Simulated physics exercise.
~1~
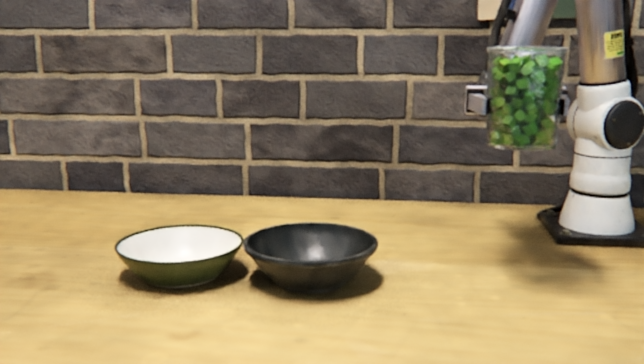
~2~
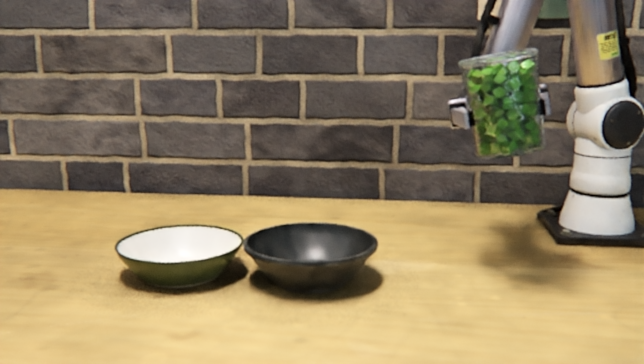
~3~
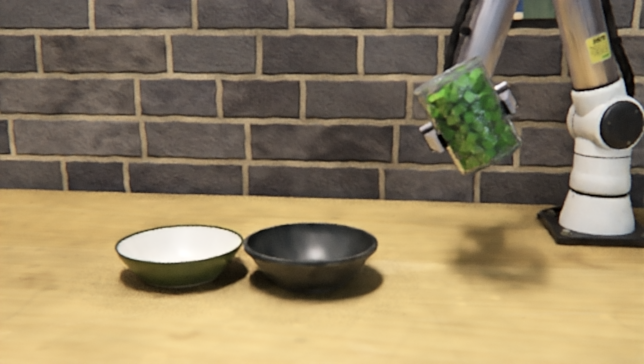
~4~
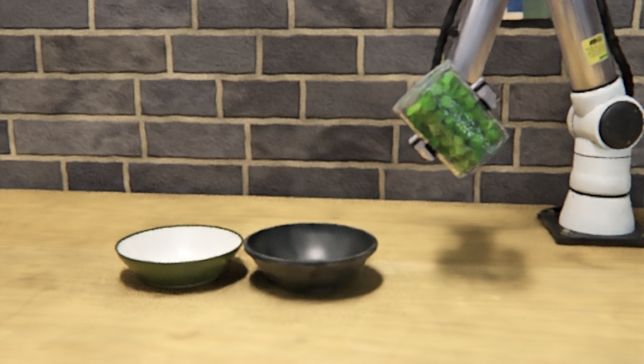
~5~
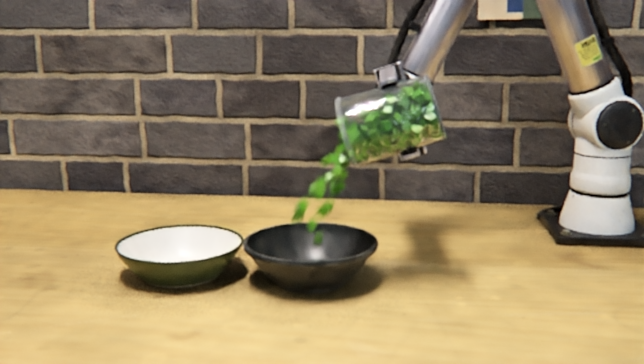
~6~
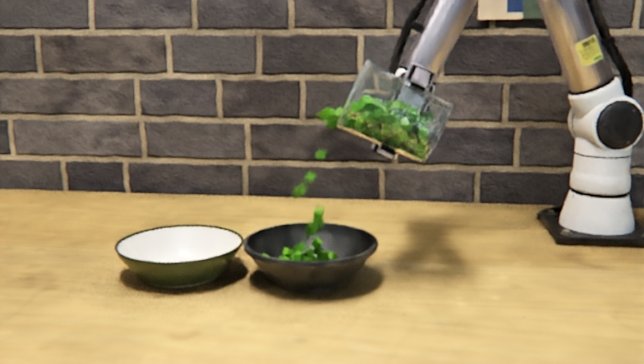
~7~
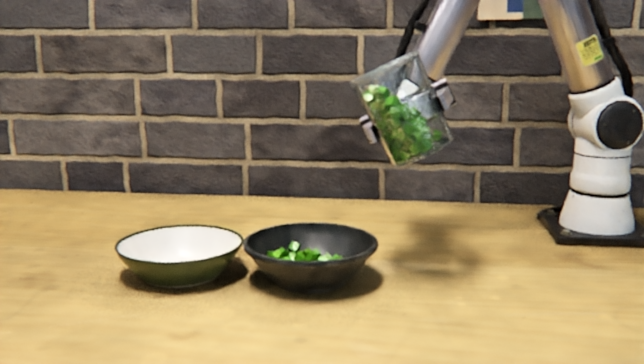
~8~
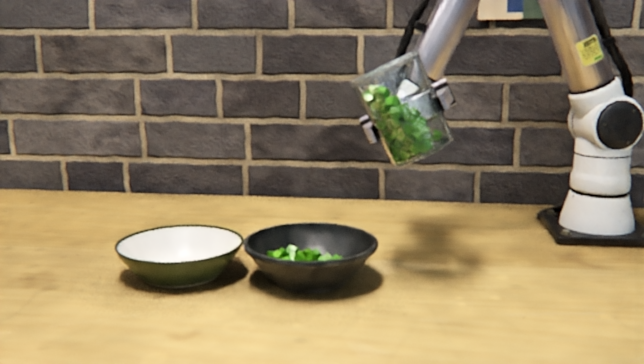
A robot arm tips a clear tumbler, pouring some green pieces into the black bowl.
